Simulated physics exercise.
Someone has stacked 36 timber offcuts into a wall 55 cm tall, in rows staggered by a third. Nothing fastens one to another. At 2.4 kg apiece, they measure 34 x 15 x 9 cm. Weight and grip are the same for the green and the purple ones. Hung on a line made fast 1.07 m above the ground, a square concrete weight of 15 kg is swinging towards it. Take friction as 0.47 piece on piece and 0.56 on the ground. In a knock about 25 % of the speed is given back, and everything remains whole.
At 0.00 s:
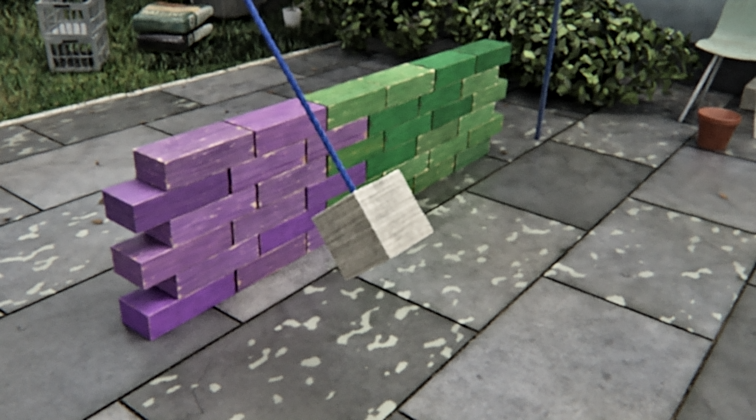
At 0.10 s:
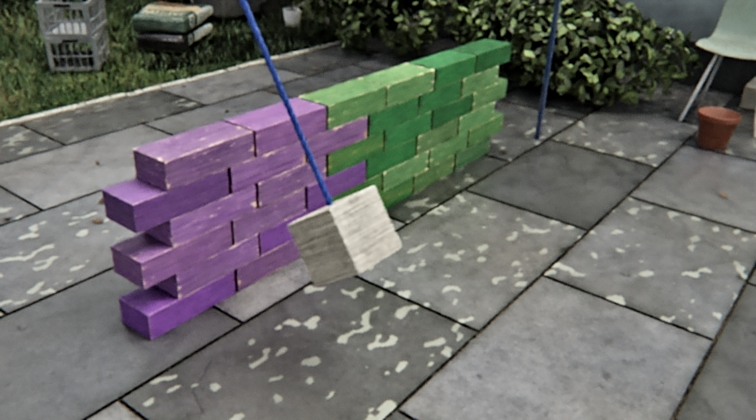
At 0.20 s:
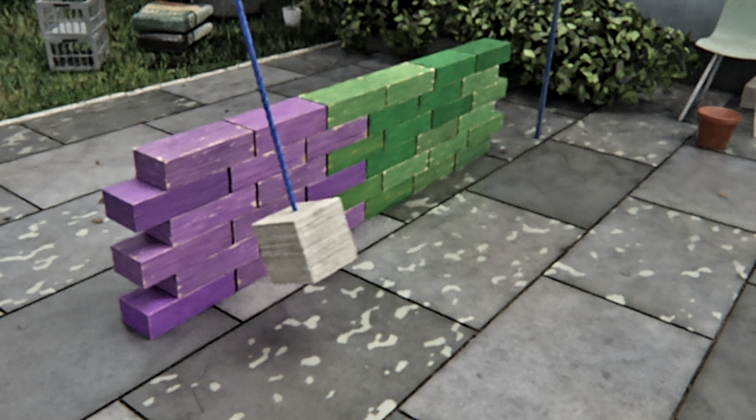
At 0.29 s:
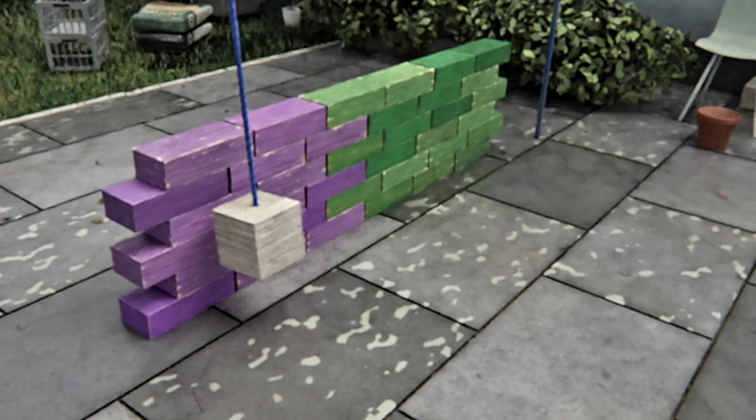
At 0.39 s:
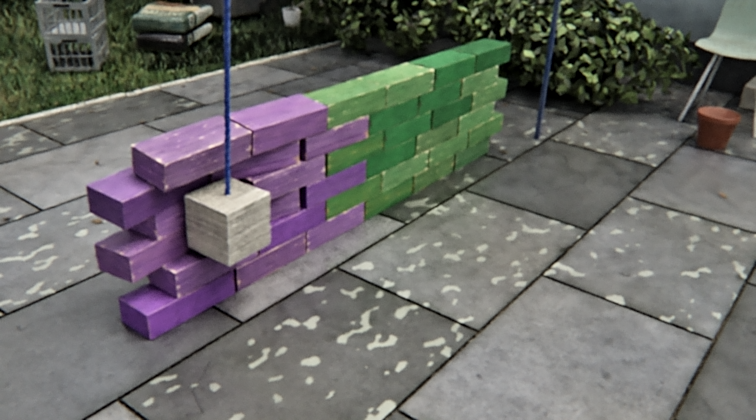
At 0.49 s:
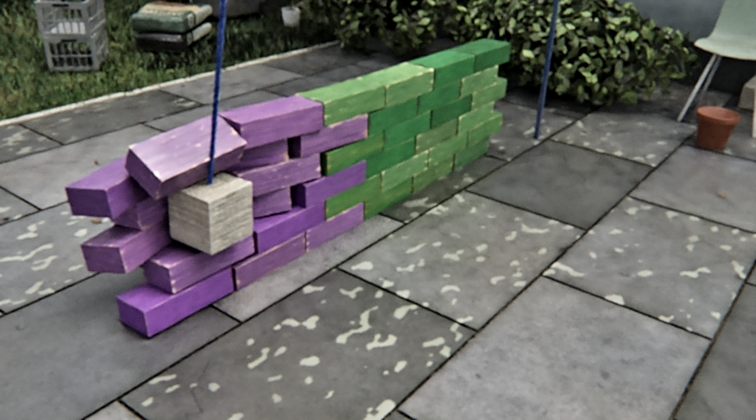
A pale wooden block on a blue line swung down to the left into the purple end of a low wall of offcuts, shoving several purple pieces askew while the green ones stayed put.
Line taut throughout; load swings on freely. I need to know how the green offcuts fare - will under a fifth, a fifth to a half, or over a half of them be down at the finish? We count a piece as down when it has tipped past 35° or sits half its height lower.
At the finish, under a fifth of them.
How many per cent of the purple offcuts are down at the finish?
Purple share down - 70 in a hundred.
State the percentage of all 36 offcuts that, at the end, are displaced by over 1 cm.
30 % shifted.
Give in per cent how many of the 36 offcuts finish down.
Roughly 30 percent.
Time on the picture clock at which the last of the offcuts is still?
About 2.0 s.
After 0.74 s, line 15° past plumb; none of the 21 green offcuts down (4 of 36 in all colours); top green offcut unmoved; top purple offcut 28° from how it stood.
After 1.08 s, line 4° past plumb; 1 of the 21 green offcuts down (11 of 36 in all colours); top green offcut unmoved; top purple offcut on its side.
In the end (2.0 s), line 3° before plumb; 1 of the 21 green offcuts down (11 of 36 in all colours); top green offcut unmoved; top purple offcut 46 cm lower. That is 5 per cent. From the last view, middles, top green offcut near (480, 55), top purple offcut near (228, 148).
